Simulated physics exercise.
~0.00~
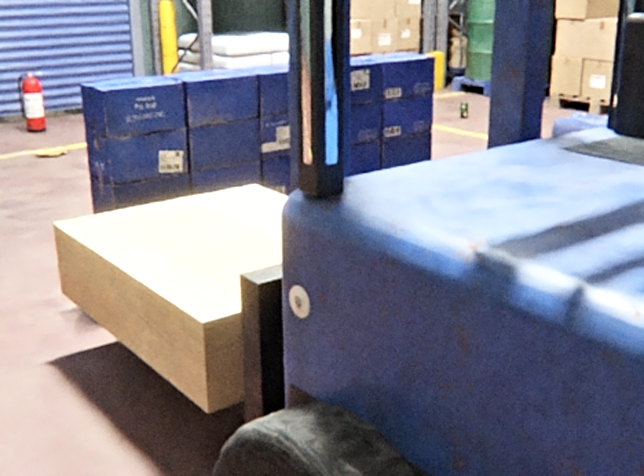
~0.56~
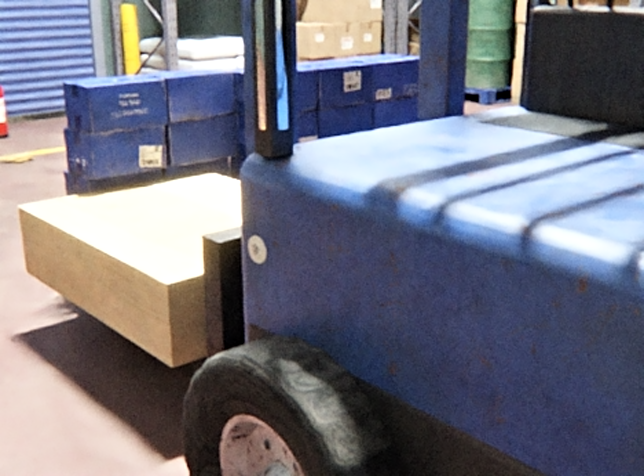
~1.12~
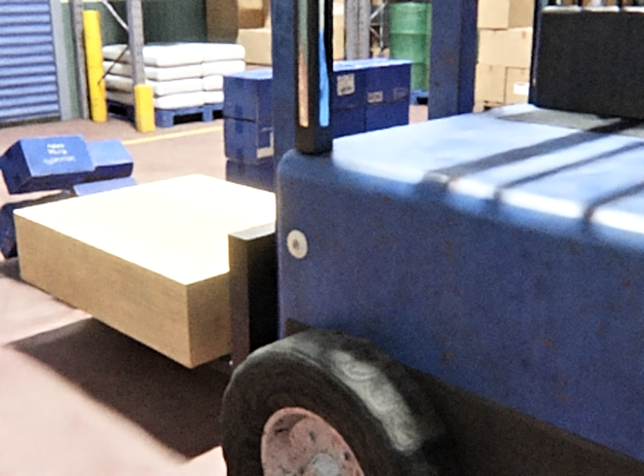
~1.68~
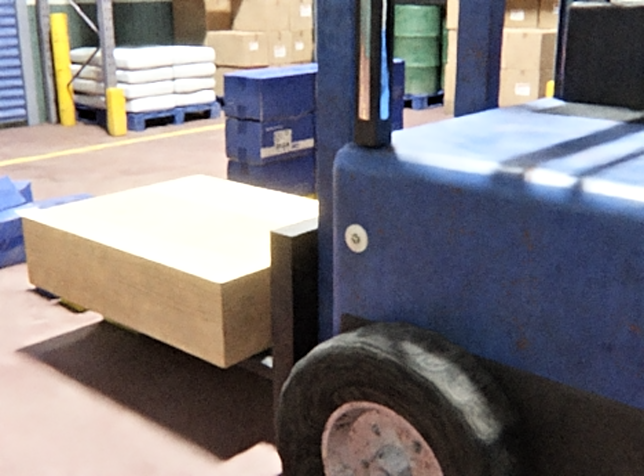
In the video, a blue lift truck pushes a pale, wood-coloured case into a wall of stacked blue parcels in a warehouse, toppling those on the left. It ends with fallen parcels on the floor at left while a stack behind the truck still stands.
